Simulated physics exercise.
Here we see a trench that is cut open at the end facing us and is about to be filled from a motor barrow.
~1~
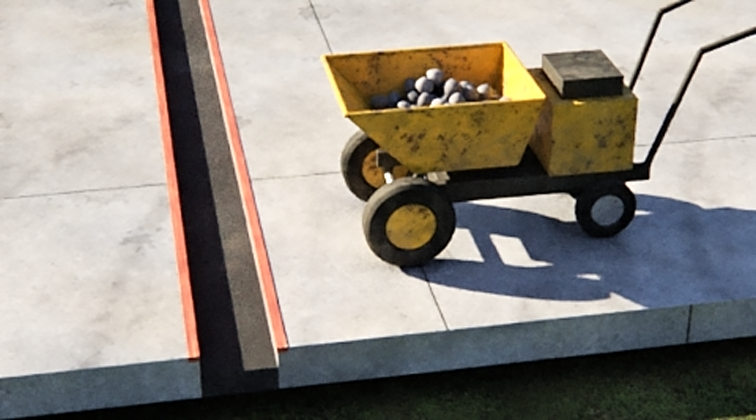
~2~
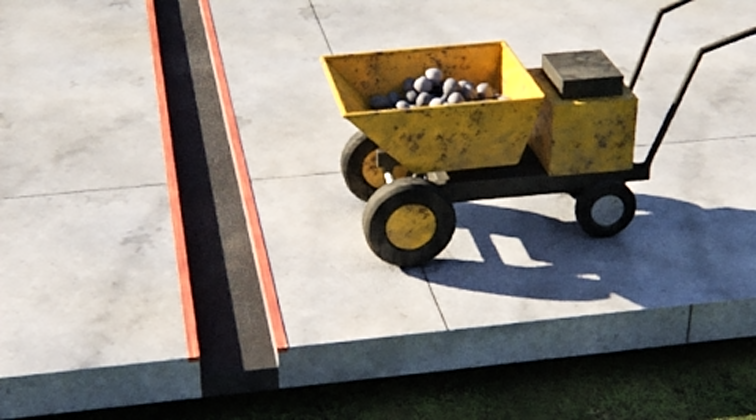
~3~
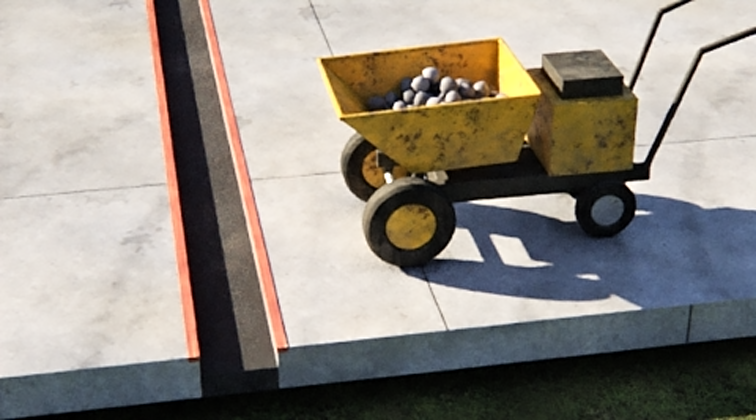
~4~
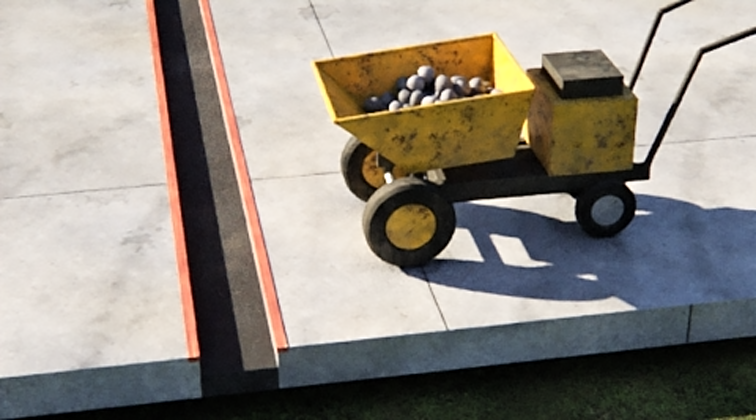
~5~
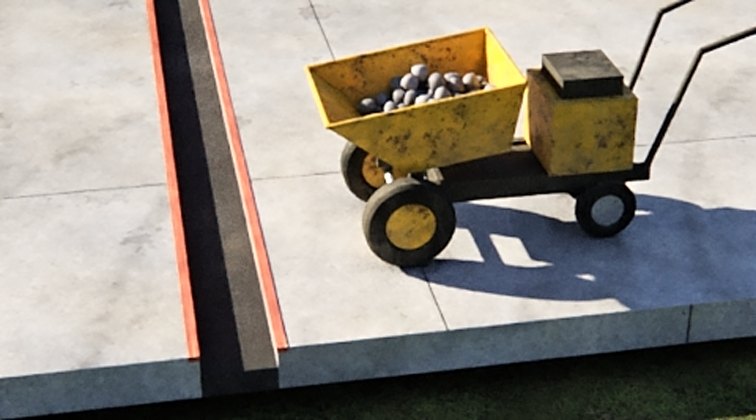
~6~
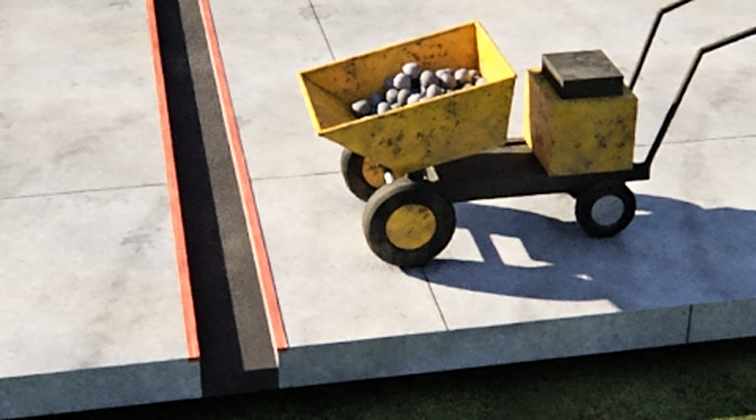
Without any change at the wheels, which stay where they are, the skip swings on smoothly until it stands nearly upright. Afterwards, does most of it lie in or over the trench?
Yes.
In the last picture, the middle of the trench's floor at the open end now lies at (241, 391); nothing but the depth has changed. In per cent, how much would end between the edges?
Around 100 percent.
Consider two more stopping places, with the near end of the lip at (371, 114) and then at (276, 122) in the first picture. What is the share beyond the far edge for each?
Result: Try 1 = 0 %, try 2 = 70 %.
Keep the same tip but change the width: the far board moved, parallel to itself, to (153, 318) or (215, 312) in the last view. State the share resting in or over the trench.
Well, it'd be something like 90 per cent the first time and 60 per cent the second.
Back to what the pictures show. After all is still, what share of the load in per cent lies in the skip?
Close to 5 per cent, give or take.
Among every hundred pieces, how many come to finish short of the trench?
Call it some 5 percent of the pieces.
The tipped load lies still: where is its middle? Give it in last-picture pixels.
At about (220, 247).
Shortly afterwards, skip tipped well over; the whole lot in the skip.
Next, skip tipped steeply; the bulk in the skip; only a few short of the trench; a little in or heaped over the trench.
Some moments later, skip tipped right over; a little in the skip; a little short of the trench; the bulk in or heaped over the trench; a little beyond it.
In the end, skip tipped right over; a little in the skip; a little short of the trench; the bulk in or heaped over the trench; a little beyond it.
